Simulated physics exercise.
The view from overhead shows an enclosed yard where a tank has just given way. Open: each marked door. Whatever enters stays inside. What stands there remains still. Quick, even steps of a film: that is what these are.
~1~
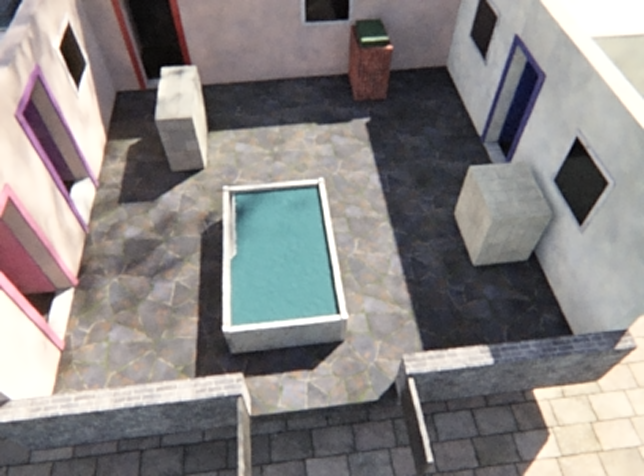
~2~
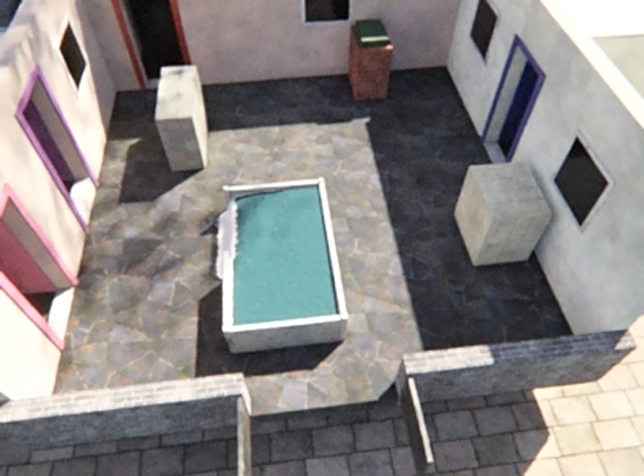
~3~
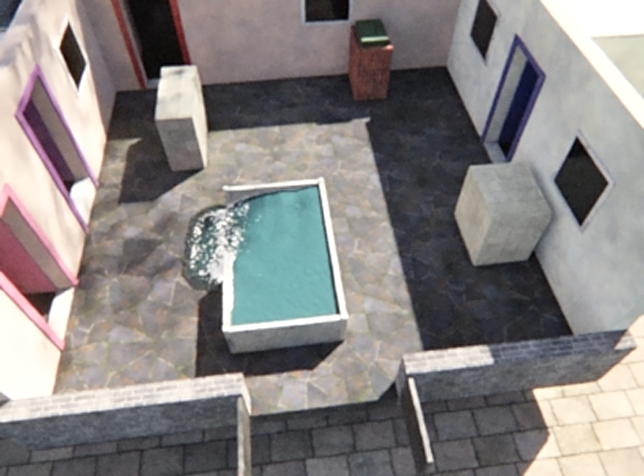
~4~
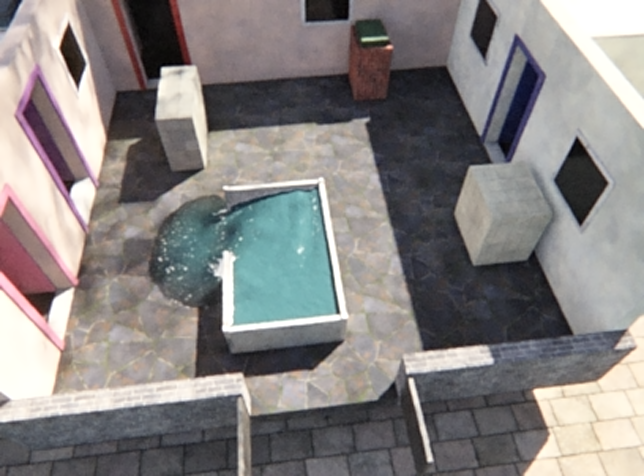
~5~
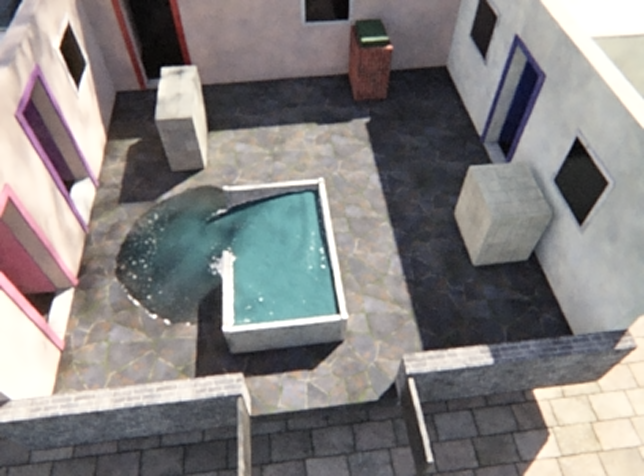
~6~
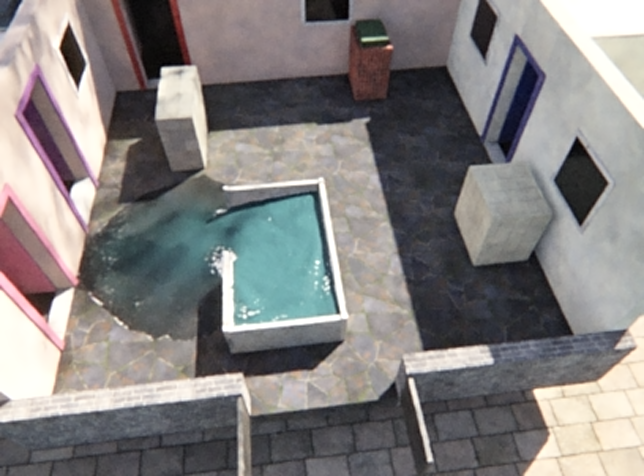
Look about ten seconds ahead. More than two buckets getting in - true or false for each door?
Red door: True; pink door: True; purple door: False; blue door: False.
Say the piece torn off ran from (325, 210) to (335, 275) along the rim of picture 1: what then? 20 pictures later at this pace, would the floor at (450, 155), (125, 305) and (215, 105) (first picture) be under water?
Sequence: Wetted / spared / spared.
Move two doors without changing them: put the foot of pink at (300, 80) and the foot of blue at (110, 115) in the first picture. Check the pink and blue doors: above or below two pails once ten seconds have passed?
Note - pink door undershoots, blue door overshoots.
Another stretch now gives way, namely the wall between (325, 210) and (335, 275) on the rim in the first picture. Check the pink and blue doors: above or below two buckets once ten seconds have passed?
Pink door: Below the limit; blue door: Above the limit.
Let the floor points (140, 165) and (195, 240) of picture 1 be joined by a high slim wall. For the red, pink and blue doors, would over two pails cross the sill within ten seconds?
My reading: The red one stays under; the pink one is over; the blue one stays under.
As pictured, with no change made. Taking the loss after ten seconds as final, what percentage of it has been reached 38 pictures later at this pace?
My figure: 70 percent.
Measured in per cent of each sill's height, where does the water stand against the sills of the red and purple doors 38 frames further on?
The first comes to about 170 percent, the second to about 30 percent.
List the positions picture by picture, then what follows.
In the first picture, the open tank at (280, 250) is whole and still.
In the second picture, the front is at a hidden place, out from the gap at (232, 238).
In the third picture, water pours out at (232, 239) and has run to (203, 214).
In the fourth picture, water pours out at (232, 239) and has run to (157, 275).
In the fifth picture, water pours out at (232, 239) and has run to (122, 272).
In the sixth picture, water pours out at (232, 238) and has run to (85, 260).
A moment on, water covers 15 % of the floor; the red door not reached, the pink door under two buckets in, the purple door wet at the sill, nothing in, the blue door not reached.
Next, water covers 20 % of the floor; the red door not reached, the pink door over two buckets in, the purple door wet at the sill, nothing in, the blue door not reached.
Then, water covers 30 % of the floor; the red door under two buckets in, the pink door far over two buckets in, the purple door wet at the sill, nothing in, the blue door not reached.
Later, water covers 50 % of the floor; the red door over two buckets in, the pink door far over two buckets in, the purple door wet at the sill, nothing in, the blue door not reached.
In the end, water covers 70 % of the floor; the red door over two buckets in, the pink door far over two buckets in, the purple door wet at the sill, nothing in, the blue door not reached.
